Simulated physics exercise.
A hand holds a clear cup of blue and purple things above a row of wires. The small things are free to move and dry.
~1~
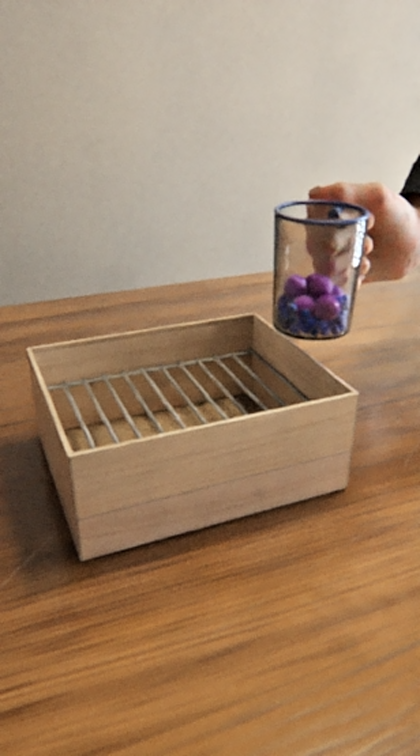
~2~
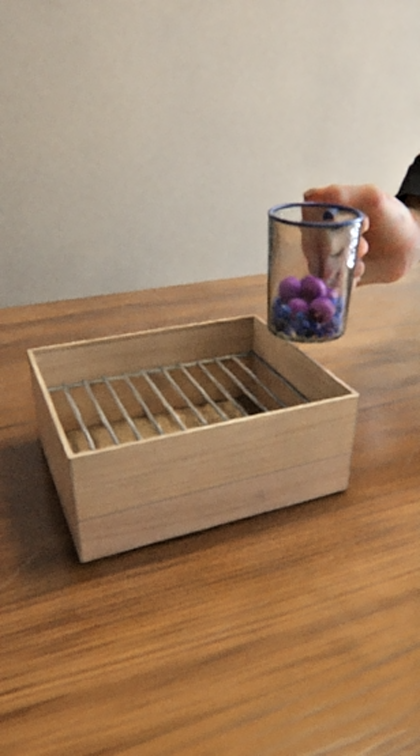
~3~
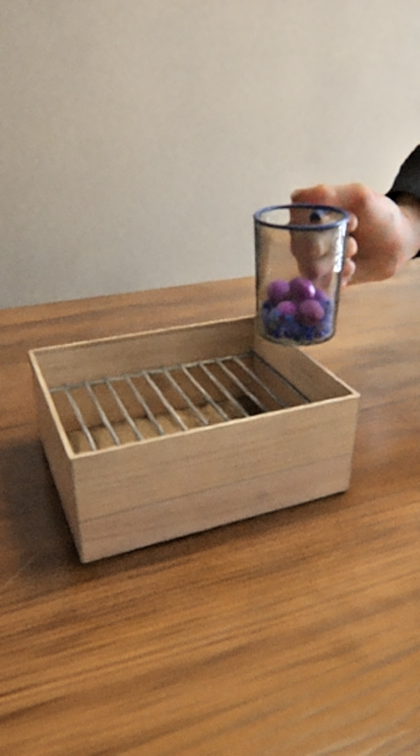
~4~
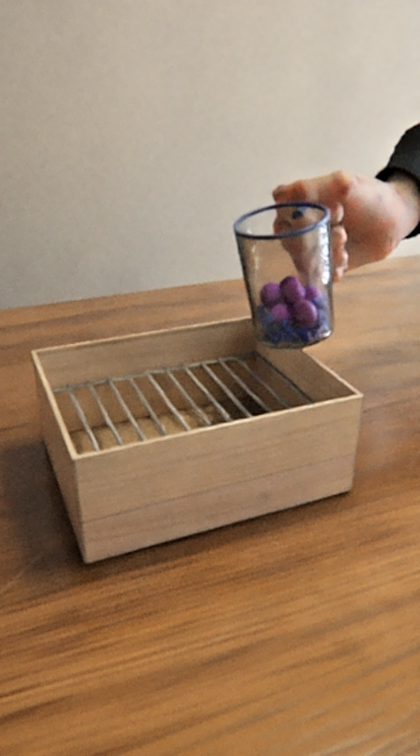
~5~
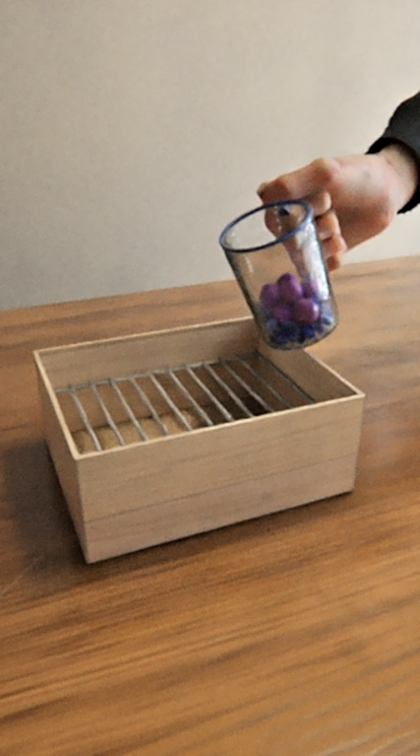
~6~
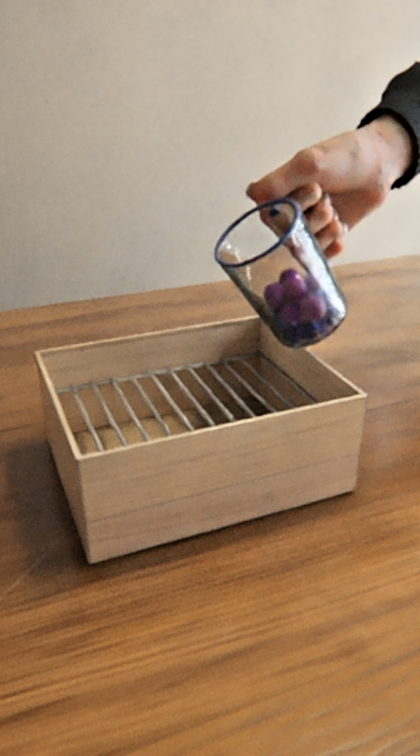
In this clip, a hand holds a clear cup of small blue and purple balls above a wooden box with a row of wires inside, moves it a little to the left, then tilts it partway leftward over the box.
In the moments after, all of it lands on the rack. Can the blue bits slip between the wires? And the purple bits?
The blue ones go right down, and as for the purple ones, they hang back up top.
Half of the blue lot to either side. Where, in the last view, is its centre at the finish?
Around (228, 454).
Then, 0.50 s later than the last frame, blue ones, every one in the cup; purple ones, every one in the cup.
Then, 0.93 s later than the last frame, blue ones, every one in the cup; purple ones, the larger part in the cup, about a tenth on or over the wires.
Then, 1.31 s later than the last frame, blue ones, roughly a third on or over the wires, roughly two thirds under the rack; purple ones, every one on or over the wires.
When it is over, blue ones, every one under the rack; purple ones, every one on the wires, not one under the rack.
